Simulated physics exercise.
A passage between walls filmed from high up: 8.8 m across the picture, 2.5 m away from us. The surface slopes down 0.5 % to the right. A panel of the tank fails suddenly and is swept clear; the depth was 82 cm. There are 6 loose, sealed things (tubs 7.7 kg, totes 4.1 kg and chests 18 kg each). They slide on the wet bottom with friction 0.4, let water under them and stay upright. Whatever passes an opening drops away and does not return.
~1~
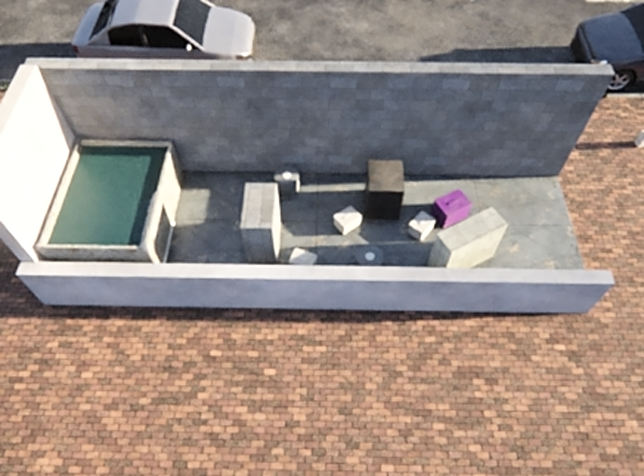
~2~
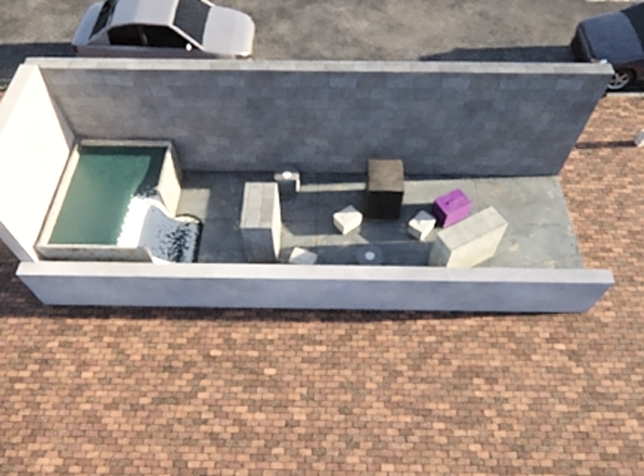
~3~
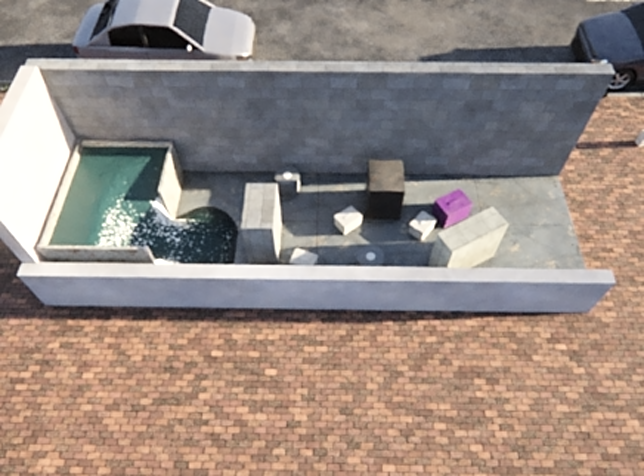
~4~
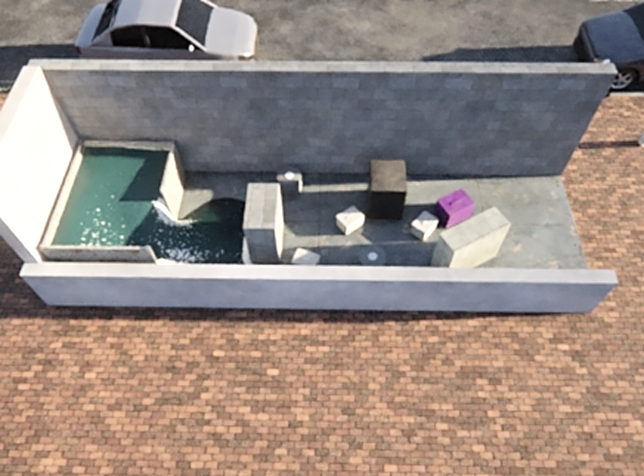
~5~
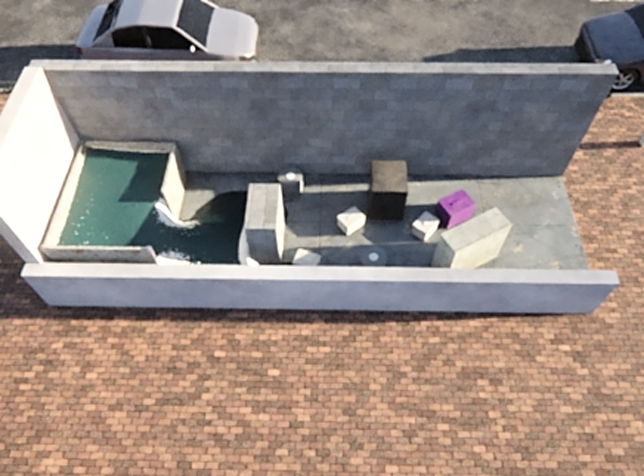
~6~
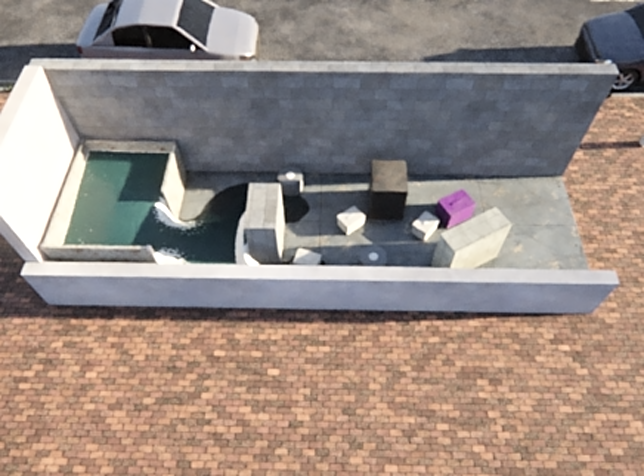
To begin with, dark green water sits in a square tank at the left end of a walled passage, with blocks and a purple chest standing to its right. Then water pours through the tank's near right side, foaming, and spreads rightward around the closest upright block, while the chest stays still.
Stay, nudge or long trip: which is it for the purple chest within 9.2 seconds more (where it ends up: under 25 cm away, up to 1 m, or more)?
Purple chest ends far away.
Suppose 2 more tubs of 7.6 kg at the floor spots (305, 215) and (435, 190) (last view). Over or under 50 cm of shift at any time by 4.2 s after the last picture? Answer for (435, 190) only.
Answer: Over.
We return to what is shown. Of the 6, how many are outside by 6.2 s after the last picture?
I count 3.
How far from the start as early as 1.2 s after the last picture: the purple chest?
Roughly 20 cm by then.
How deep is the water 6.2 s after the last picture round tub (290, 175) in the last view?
About 10 cm.
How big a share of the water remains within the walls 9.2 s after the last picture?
Some 66 per cent remains.
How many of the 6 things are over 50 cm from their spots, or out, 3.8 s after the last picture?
By then 6.
Then, 1.2 s after the last picture the purple chest is near (464, 198), 0.2 m from its start, aground; 0 of 6 are out; 5 afloat.
Then, 3.8 s after the last picture the purple chest has gone out; 2 of 6 are out; 4 afloat.
Then, 6.2 s after the last picture the purple chest has gone out; 3 of 6 are out; 3 afloat.
Then, 9.2 s after the last picture the purple chest has gone out; 3 of 6 are out; 3 afloat.
